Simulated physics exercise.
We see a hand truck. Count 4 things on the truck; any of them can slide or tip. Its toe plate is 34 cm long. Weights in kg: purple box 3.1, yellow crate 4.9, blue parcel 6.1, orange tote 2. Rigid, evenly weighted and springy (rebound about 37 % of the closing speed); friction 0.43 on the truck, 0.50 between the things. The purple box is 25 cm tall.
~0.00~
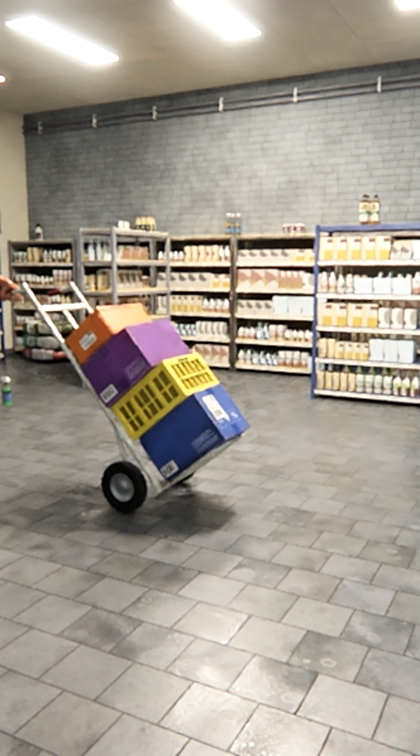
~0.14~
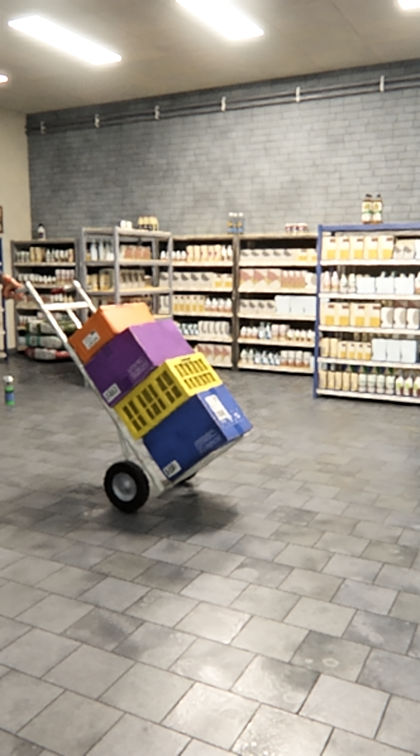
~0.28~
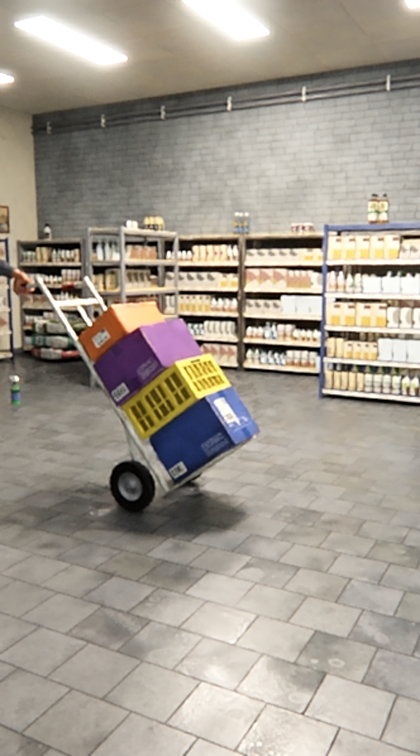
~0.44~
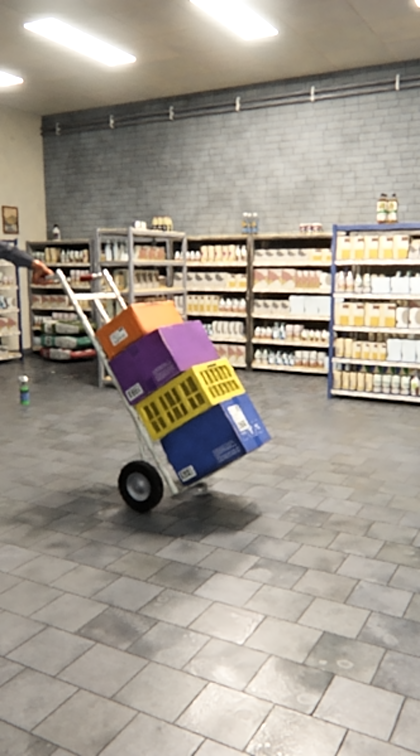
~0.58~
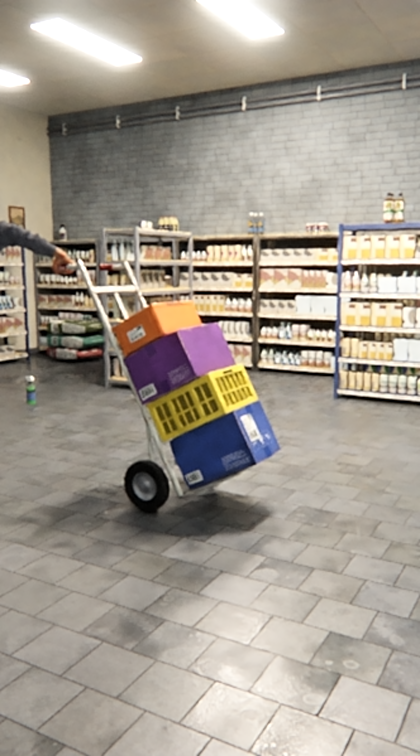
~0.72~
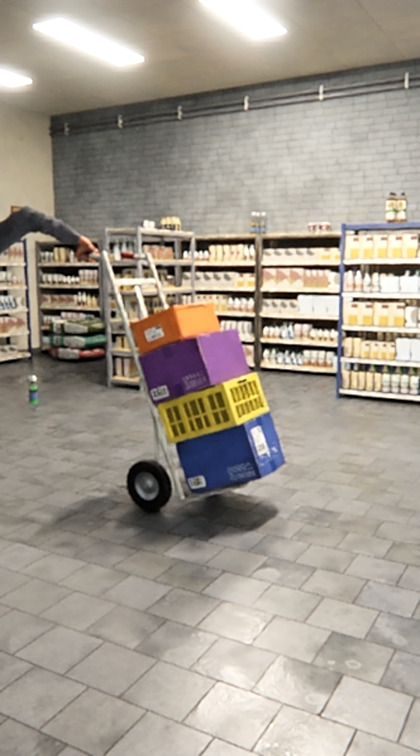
A hand truck stacked with blue, yellow, purple and orange containers being tilted toward upright by a hand in a stockroom.
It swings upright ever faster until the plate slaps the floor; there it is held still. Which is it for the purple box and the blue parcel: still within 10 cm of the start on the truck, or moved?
The purple box stays put and the blue parcel stays put.
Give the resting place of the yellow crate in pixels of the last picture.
Around (233, 430).
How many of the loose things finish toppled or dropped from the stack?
0 of them.
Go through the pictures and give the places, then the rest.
In the first picture, 40° short of upright; purple box (138, 362); blue parcel (194, 433).
In the second picture, 40° short of upright; yellow crate (169, 396); orange tote (115, 334).
In the third picture, 38° short of upright; yellow crate (177, 396); orange tote (125, 332).
In the fourth picture, 33° short of upright; yellow crate (190, 399); orange tote (142, 331).
In the fifth picture, 28° short of upright; yellow crate (203, 402); orange tote (159, 329).
In the sixth picture, 20° short of upright; purple box (196, 366); blue parcel (230, 453).
After 0.92 s, 7° short of upright.
After 1.02 s, truck upright.
After 1.12 s, truck upright; purple box slid 2 cm near (233, 384); orange tote slid 5 cm.
At rest (1.7 s), all 4 in place, give or take 10 cm. Seen from the same camera at the end, purple box near (230, 384), blue parcel near (235, 477).
